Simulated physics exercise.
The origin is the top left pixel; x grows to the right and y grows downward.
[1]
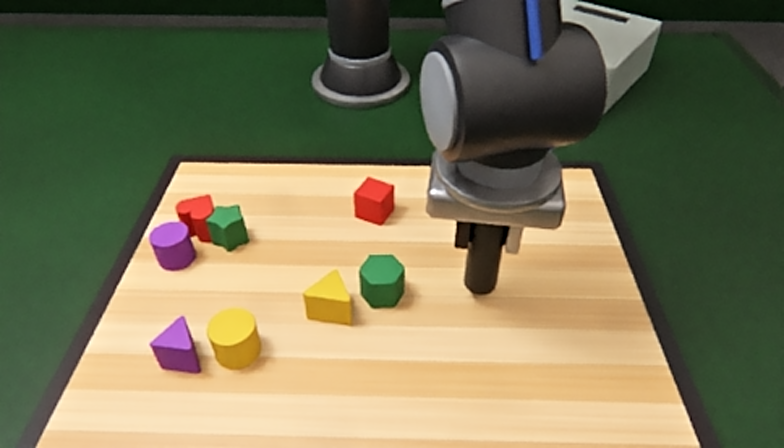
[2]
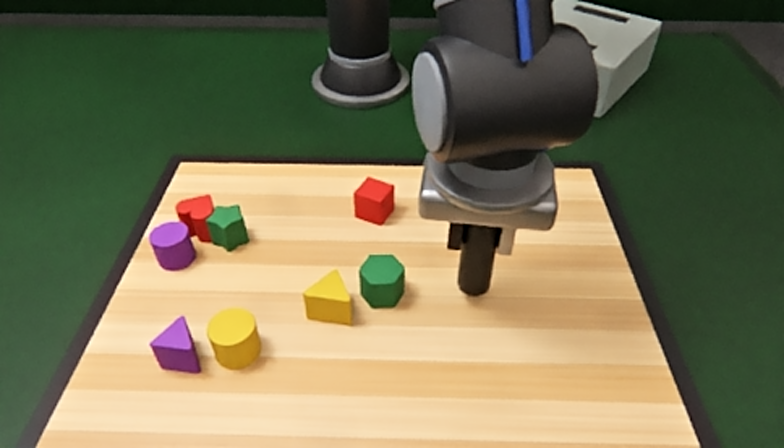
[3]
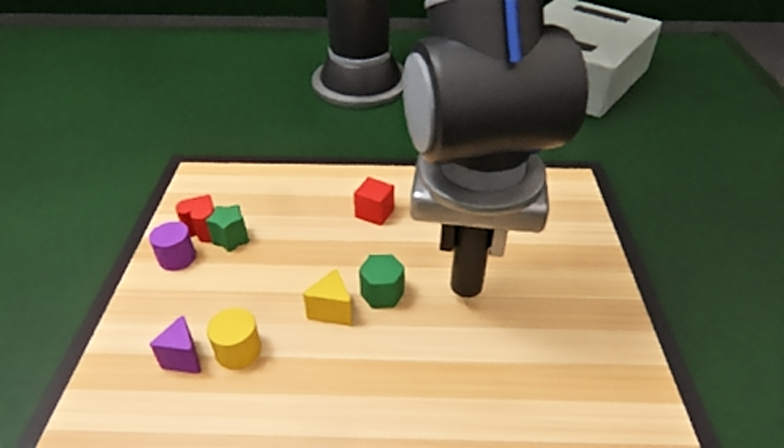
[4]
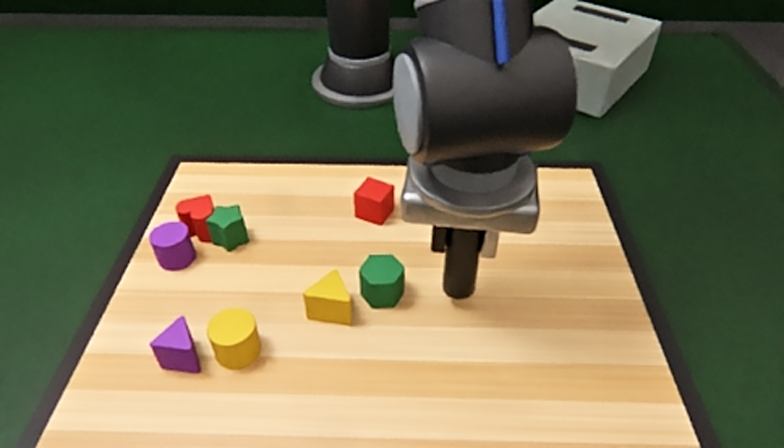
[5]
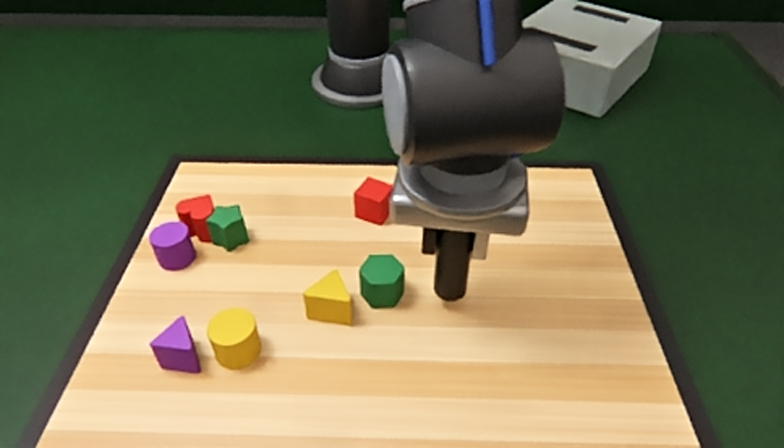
A dark robot arm moves its rod slightly left across the board while the blocks stay still.
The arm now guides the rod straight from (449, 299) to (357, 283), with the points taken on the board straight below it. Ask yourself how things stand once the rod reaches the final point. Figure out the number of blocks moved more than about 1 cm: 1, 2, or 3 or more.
I'd put the number at two.
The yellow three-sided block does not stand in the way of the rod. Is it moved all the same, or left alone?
That block slides.
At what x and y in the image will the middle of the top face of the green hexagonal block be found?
The middle of its top is at (320, 266).
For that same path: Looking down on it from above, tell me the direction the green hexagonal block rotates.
It turns round anticlockwise.
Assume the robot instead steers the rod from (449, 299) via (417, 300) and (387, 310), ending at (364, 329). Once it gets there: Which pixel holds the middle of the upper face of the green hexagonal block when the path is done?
The middle of its upper face will lie at (357, 267).
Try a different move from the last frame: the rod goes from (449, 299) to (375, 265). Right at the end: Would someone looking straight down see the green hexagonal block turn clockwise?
The answer is no.
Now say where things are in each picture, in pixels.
The first frame shows rod's lower end (480, 283); yellow three-sided block (330, 287); green hexagonal block (382, 268).
The second frame shows rod (473, 284); blocks still.
The third frame shows rod (466, 286); blocks still.
The fourth frame shows rod (459, 287); blocks still.
The fifth frame shows rod (450, 289); yellow three-sided block (330, 287); green hexagonal block (382, 268).
On the path given first. Halfway along, rod (402, 281); green hexagonal block (362, 268).
At the end, rod (357, 272); yellow three-sided block (313, 293), turned 55° anticlockwise; green hexagonal block (320, 266), turned 40° anticlockwise.
